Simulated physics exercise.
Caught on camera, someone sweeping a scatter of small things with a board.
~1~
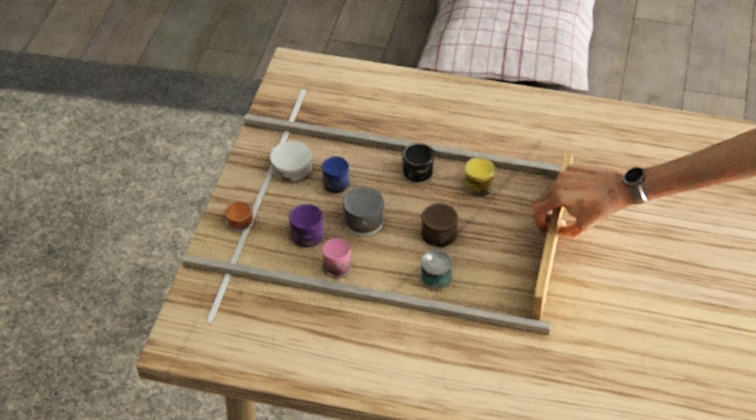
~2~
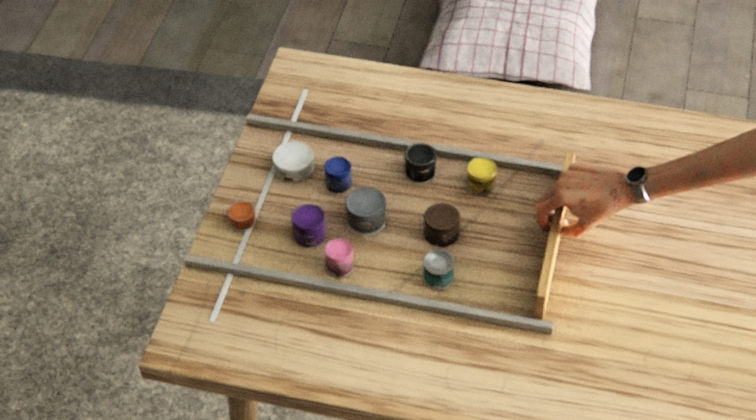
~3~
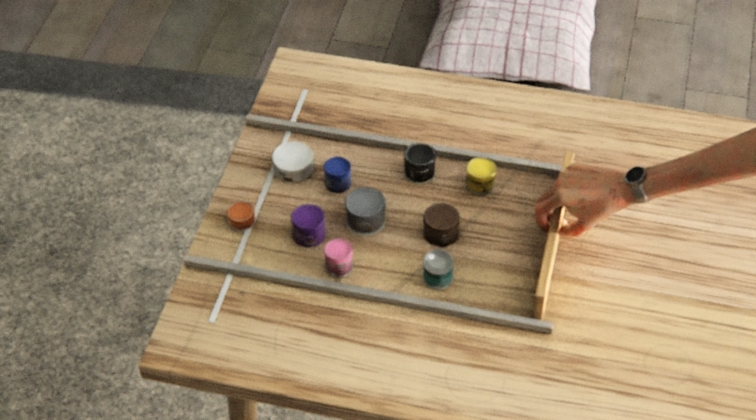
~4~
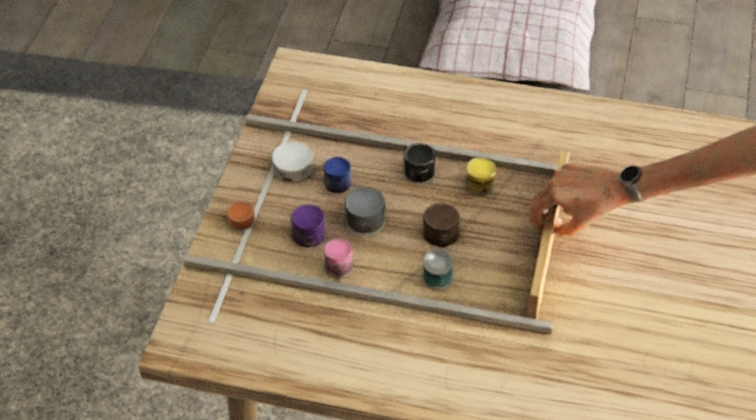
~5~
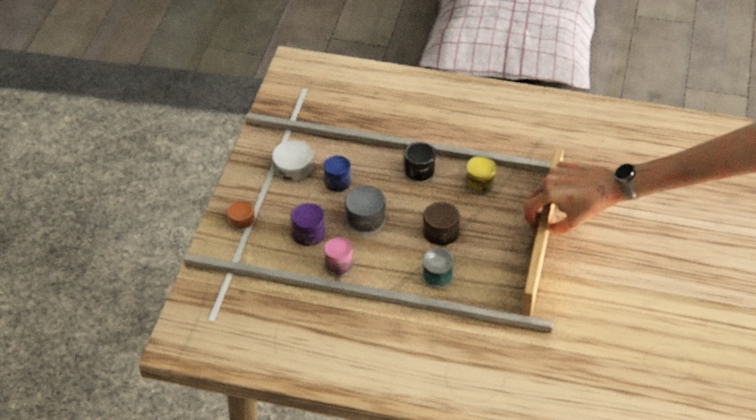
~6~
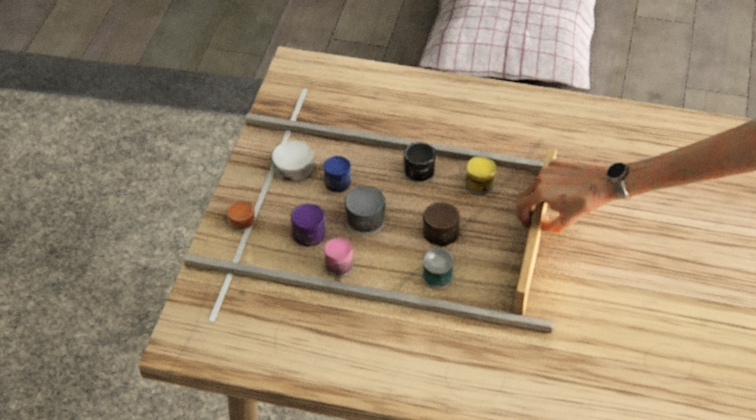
A hand wearing a dark watch reaches in from the right and grips an upright wooden board on a pale wood table, seen from above at an angle, with grey carpet at left and a checked cushion behind. Between two grey rails sit small tubs, white, blue, purple, grey, pink, black, brown, yellow and teal, with an orange tin by a pale strip at left. After a barely noticeable shift of the view, the hand slides the board slightly left while the containers stay put.
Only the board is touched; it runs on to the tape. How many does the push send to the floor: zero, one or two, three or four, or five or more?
Outcome: The number that fall off is one or two.
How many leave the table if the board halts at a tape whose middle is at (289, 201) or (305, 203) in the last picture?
The counts: 0 and 0.
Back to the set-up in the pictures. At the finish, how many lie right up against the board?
4 of them.
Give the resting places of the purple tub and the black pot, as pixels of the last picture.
The purple tub stops around (232, 202); the black pot around (245, 126).
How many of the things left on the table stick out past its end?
That would be 3.
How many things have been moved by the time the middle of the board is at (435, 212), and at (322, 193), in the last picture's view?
By then 4, and 9.
Early on, none off yet; orange tin at rest near (241, 216); white tub at rest near (293, 161); purple tub at rest near (308, 225).
A while later, none off yet; orange tin at rest near (241, 216); white tub at rest near (291, 161); purple tub moving near (304, 223).
Finally, the number that fall off is one or two; lost, grey tin.
